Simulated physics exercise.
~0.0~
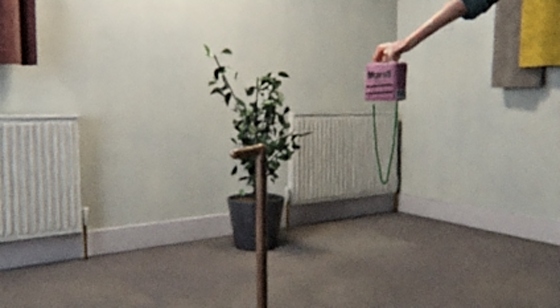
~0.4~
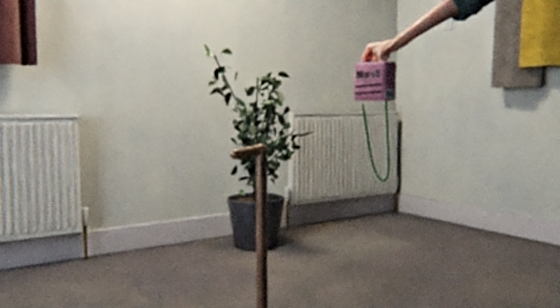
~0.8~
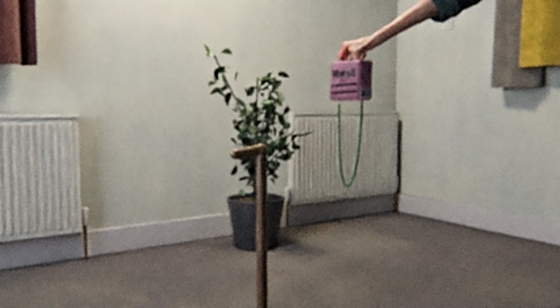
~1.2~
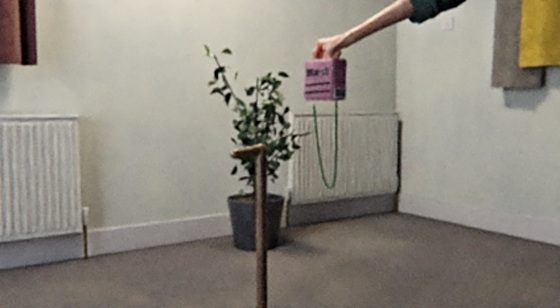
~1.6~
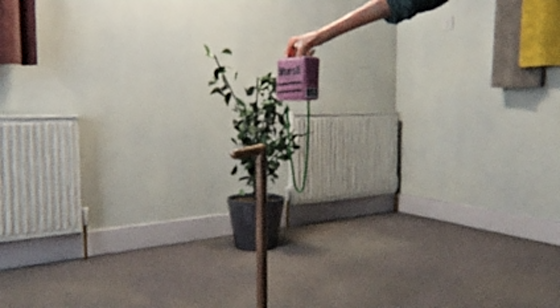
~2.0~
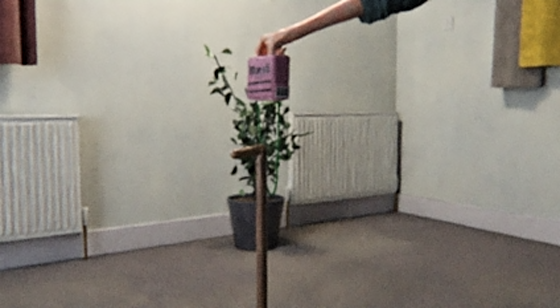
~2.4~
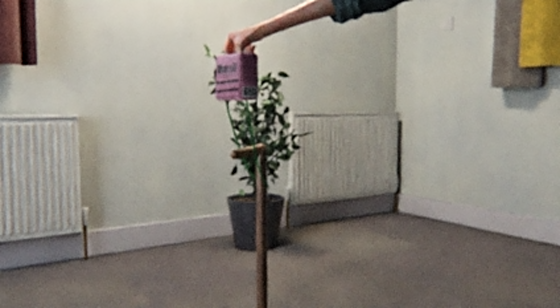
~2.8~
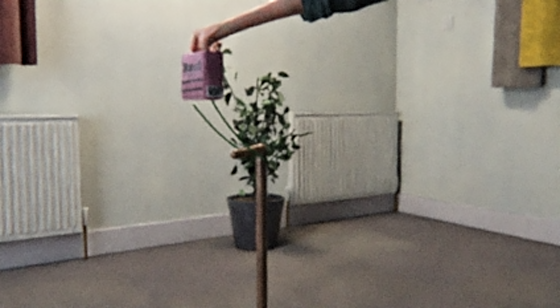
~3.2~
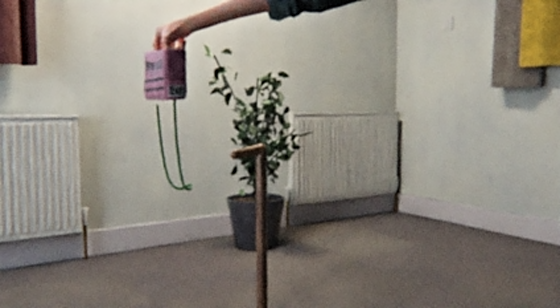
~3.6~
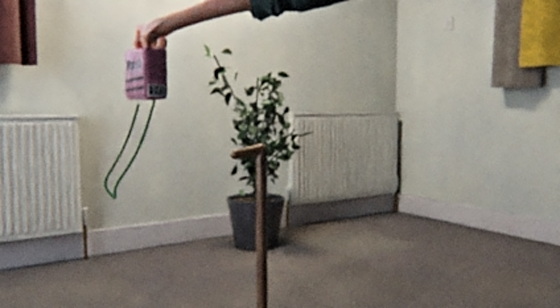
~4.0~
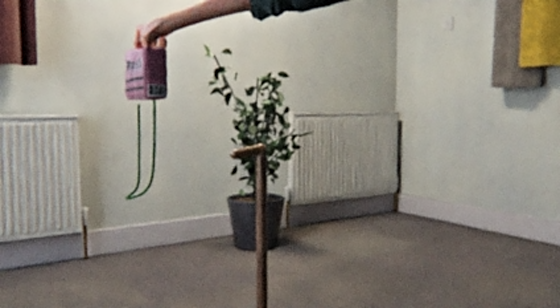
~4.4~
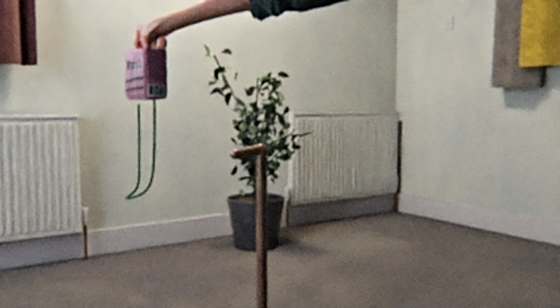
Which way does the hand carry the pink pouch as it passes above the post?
The hand carries the pink pouch to the left, from the right side of the post to the left side.
